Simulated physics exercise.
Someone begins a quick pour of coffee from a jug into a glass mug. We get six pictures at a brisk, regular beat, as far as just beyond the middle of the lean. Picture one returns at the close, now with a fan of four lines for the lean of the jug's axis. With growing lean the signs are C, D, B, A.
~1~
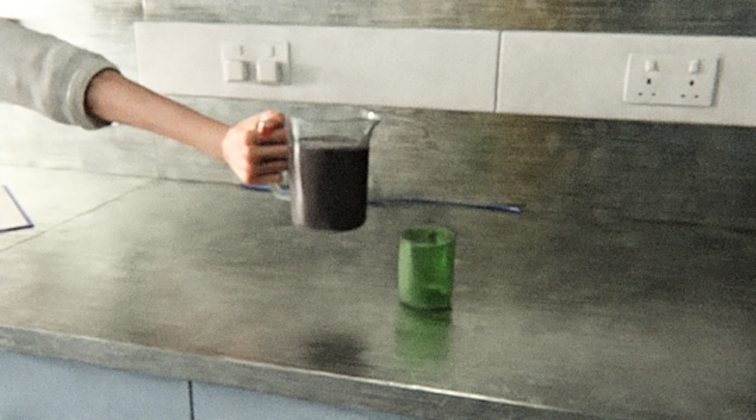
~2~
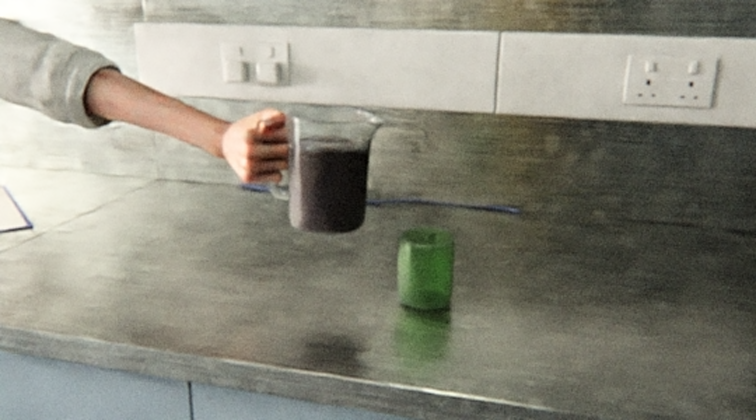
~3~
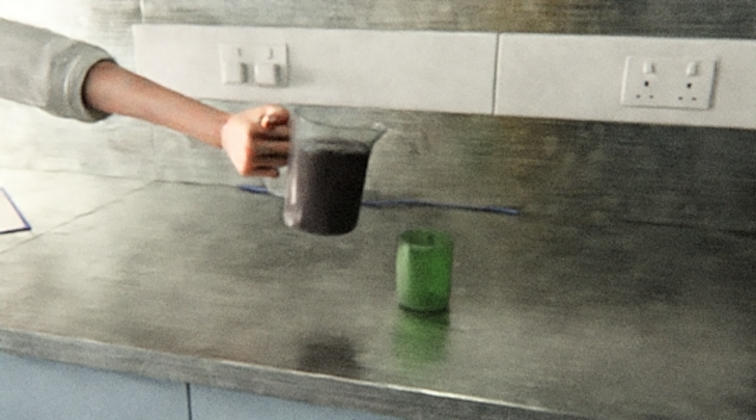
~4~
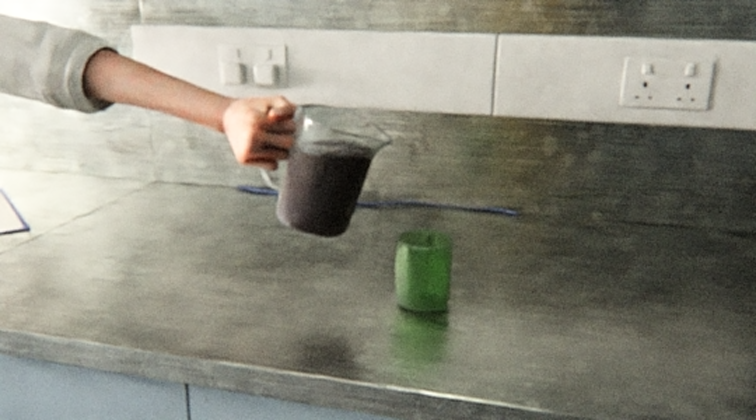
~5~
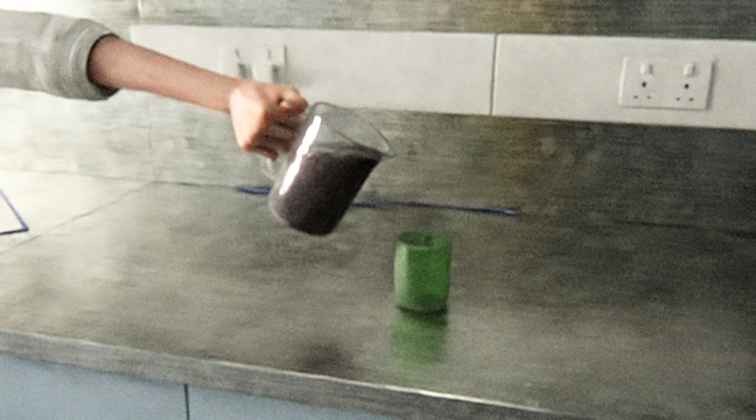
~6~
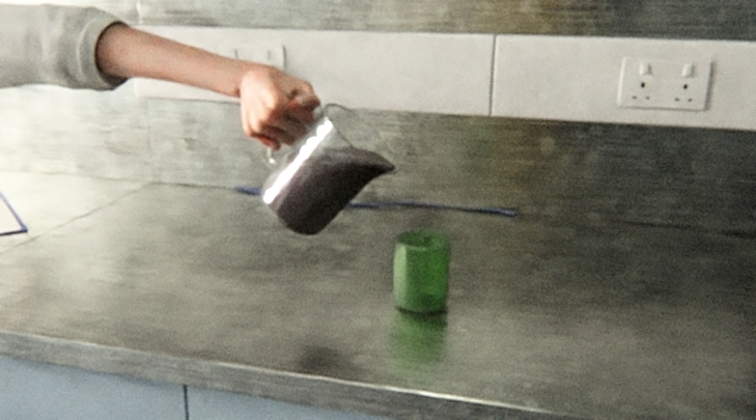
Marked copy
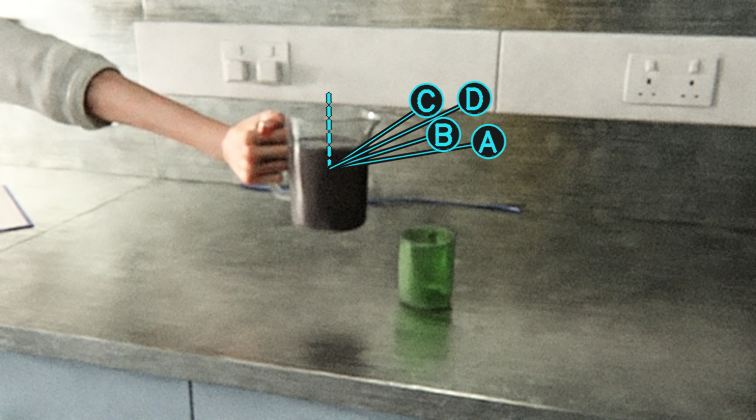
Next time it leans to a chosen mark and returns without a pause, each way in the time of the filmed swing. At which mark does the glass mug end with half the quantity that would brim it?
The answer is mark C.
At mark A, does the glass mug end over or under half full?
Over.
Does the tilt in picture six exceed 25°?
Yes, it does.
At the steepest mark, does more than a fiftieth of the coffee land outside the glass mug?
Yes, it does.
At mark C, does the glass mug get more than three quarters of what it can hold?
No, less.
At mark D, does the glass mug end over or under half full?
Over.
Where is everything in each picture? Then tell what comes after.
Upright, lip at (381, 119); rim of the glass mug round (427, 235); nothing has left yet, in the first frame.
Tipped about 2°, lip at (382, 122); nothing has left yet, in the second frame.
Tipped about 8°, lip at (386, 130); nothing has left yet, in the third frame.
Tipped about 17°, lip at (391, 141); nothing has left yet, in the fourth frame.
Tipped about 29°, lip at (395, 155); nothing has left yet, in the fifth frame.
Tipped about 40°, lip at (397, 172); nothing has left yet, in the sixth frame.
On the marked copy, A at (471, 145); B at (426, 138); C at (414, 112); D at (459, 106).
Choosing A, the glass mug ends with about 94 % of what it can hold; 19 % of the coffee is spilt.
Choosing B, the glass mug ends with about 87 % of what it can hold; 8 % of the coffee is spilt.
Choosing C, the glass mug ends with about 45 % of what it can hold.
Choosing D, the glass mug ends with about 72 % of what it can hold.
